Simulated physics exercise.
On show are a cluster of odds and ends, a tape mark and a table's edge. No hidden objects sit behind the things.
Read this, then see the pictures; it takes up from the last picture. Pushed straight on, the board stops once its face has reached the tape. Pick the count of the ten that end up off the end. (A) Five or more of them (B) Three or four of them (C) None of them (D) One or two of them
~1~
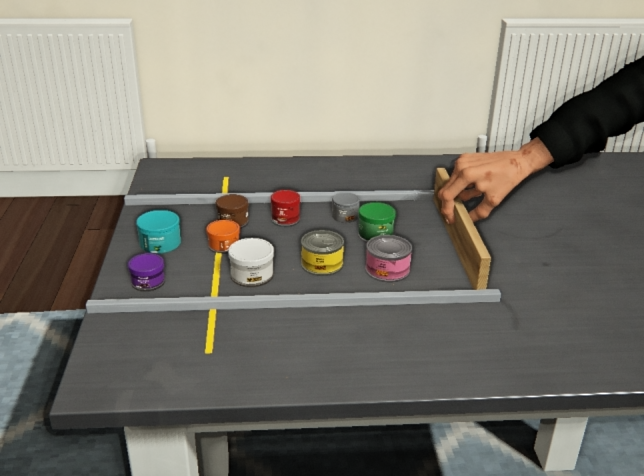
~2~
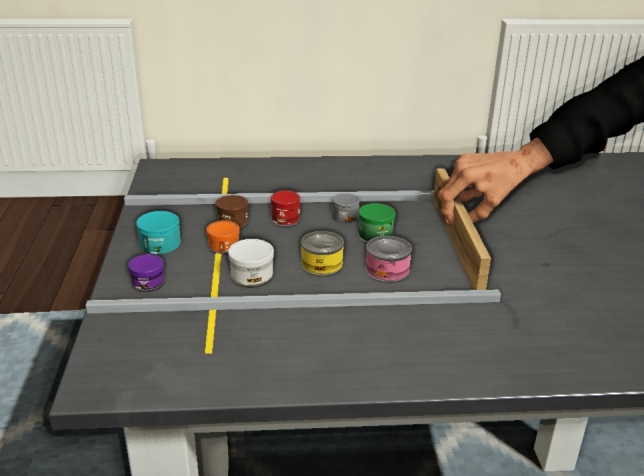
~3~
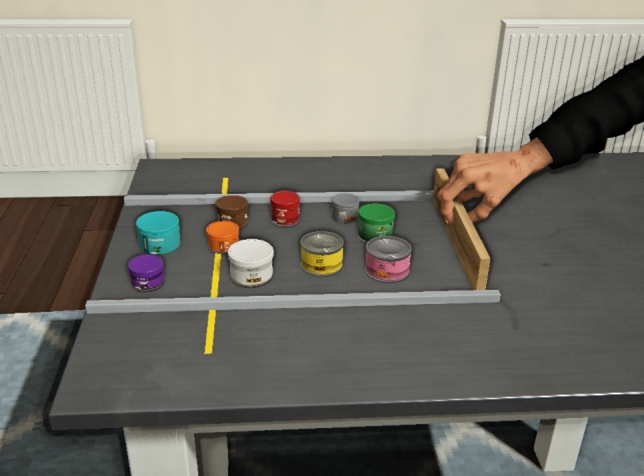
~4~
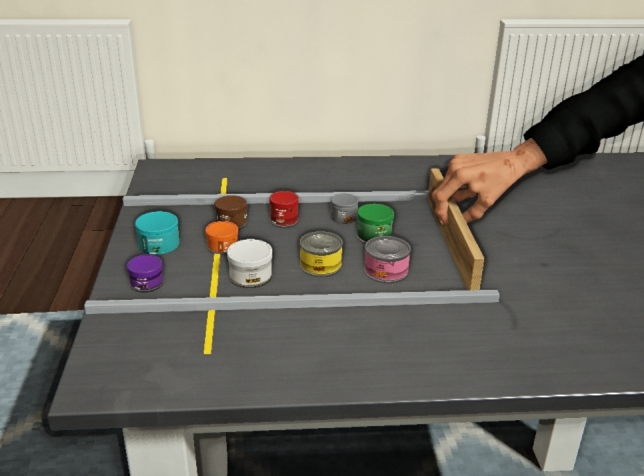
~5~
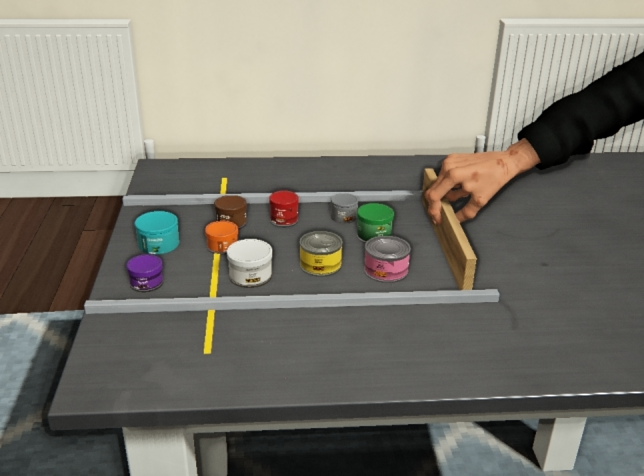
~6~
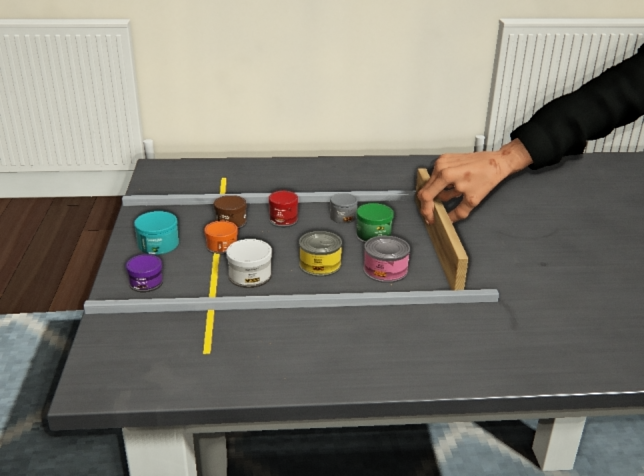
C, none of them.
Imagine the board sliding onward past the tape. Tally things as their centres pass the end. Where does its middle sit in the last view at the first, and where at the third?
The first puts it near (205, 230), the next near (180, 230).
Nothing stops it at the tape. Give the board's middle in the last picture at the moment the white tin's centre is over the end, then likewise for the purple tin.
The white tin puts it at (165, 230), the purple tin at (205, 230).
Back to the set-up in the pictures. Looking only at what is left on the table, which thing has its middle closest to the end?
Purple tin.
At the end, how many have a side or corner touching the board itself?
3.
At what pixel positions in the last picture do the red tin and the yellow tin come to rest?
The red tin comes to rest at (179, 214), and the yellow tin comes to rest at (183, 245).
A little later, none off yet; purple tin at rest near (145, 273); turquoise tub at rest near (157, 233); orange tin at rest near (221, 238).
Next, none off yet; purple tin at rest near (145, 273); turquoise tub at rest near (157, 233); orange tin moving near (216, 237).
When it is over, the number that fall off is zero.
